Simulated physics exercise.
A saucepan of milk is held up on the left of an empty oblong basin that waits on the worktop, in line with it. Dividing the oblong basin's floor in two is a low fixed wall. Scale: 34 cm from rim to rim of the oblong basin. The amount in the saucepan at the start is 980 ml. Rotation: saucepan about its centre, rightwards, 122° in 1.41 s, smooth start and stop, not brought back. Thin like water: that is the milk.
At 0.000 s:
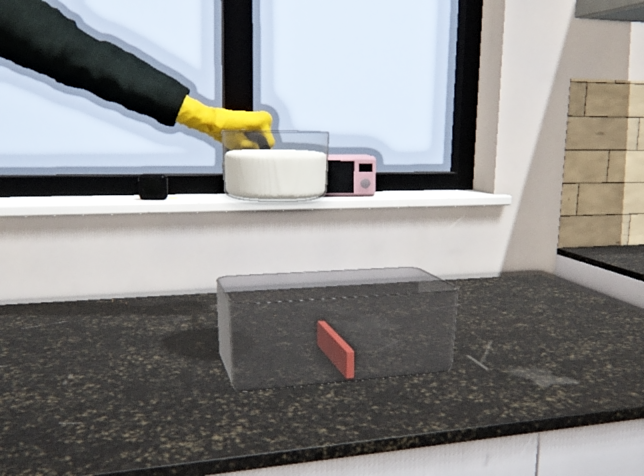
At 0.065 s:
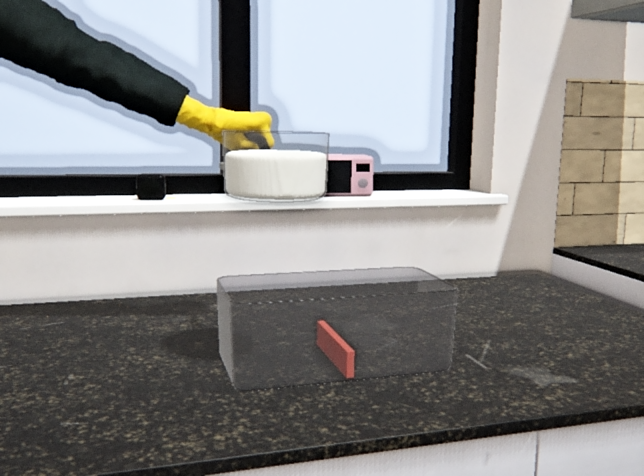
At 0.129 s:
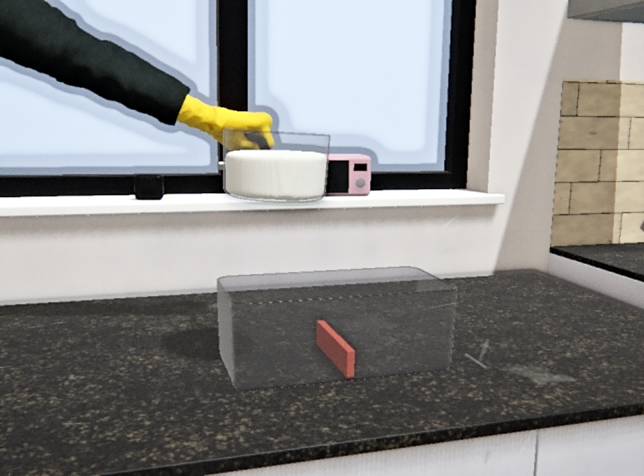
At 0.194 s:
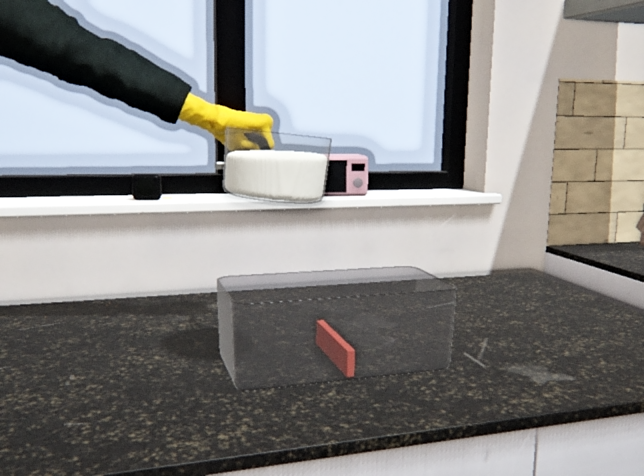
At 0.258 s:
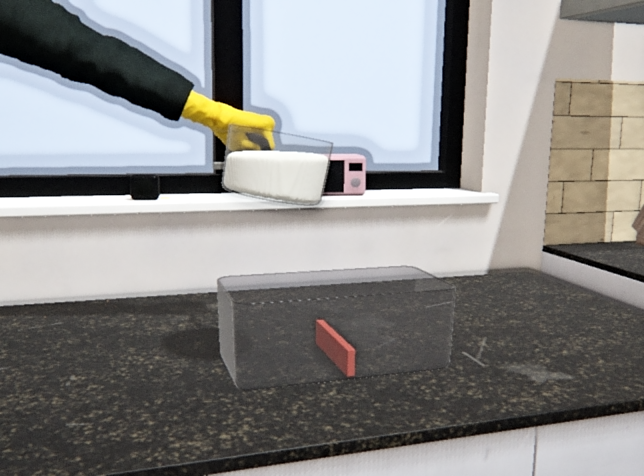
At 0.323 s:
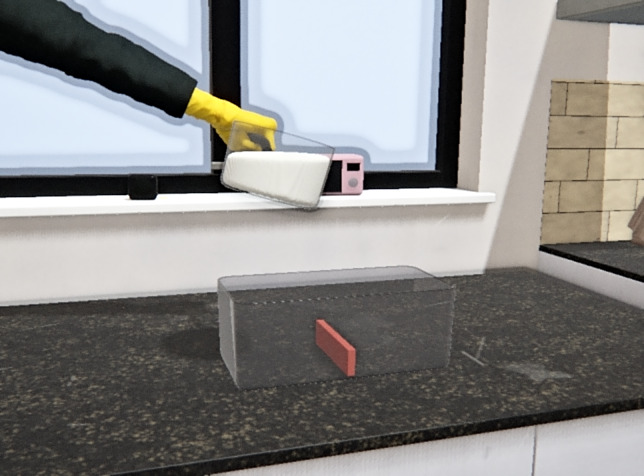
Yellow-gloved hand slowly tilting a clear container of white milk slightly rightward above an empty transparent basin on a dark speckled worktop.
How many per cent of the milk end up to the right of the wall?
About 84 per cent.
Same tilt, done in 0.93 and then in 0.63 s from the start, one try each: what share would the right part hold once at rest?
Result: 75 per cent, then 65 per cent.
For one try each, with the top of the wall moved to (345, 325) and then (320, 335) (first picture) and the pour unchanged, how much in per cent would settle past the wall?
75 in a hundred, followed by 95 in a hundred.
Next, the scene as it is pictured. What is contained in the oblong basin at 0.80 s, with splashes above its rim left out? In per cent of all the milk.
Roughly 8 per cent.
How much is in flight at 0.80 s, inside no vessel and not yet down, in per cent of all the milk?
I'd put it at about 32 percent.
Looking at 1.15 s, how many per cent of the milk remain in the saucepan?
I'd say some 7 per cent remains.
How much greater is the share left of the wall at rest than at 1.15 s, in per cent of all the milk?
8 %.
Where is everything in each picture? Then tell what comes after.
Tilt 0°; pouring edge (326, 133); surface from (225, 154) to (323, 154); the oblong basin's rim runs from (223, 291) to (438, 279); the wall's top is at (335, 336), in the first picture.
Tilt 1°; pouring edge (326, 134); surface from (225, 154) to (323, 154), in the second picture.
Tilt 3°; pouring edge (327, 137); surface from (226, 154) to (323, 155), in the third picture.
Tilt 6°; pouring edge (328, 140); surface from (227, 155) to (324, 156), in the fourth picture.
Tilt 10°; pouring edge (330, 144); surface from (227, 155) to (325, 157), in the fifth picture.
Tilt 15°; pouring edge (331, 150); surface from (227, 157) to (326, 157), in the sixth picture.
Then, 0.80 s in, the tilt is 74° and 60 per cent is still to pour, 0 is left of the wall and 8 right of it.
Then, 1.15 s in, the tilt is 112° and 7 per cent is still to pour, 6 is left of the wall and 74 right of it.
Then, 1.51 s in, the tilt is 122° and 0 per cent is still to pour, 14 is left of the wall and 85 right of it.
Then, 1.91 s in, the tilt is 122° and 0 per cent is still to pour, 14 is left of the wall and 85 right of it.
Finally, 15 per cent lies left of the wall, 84 right of it and 1 outside.
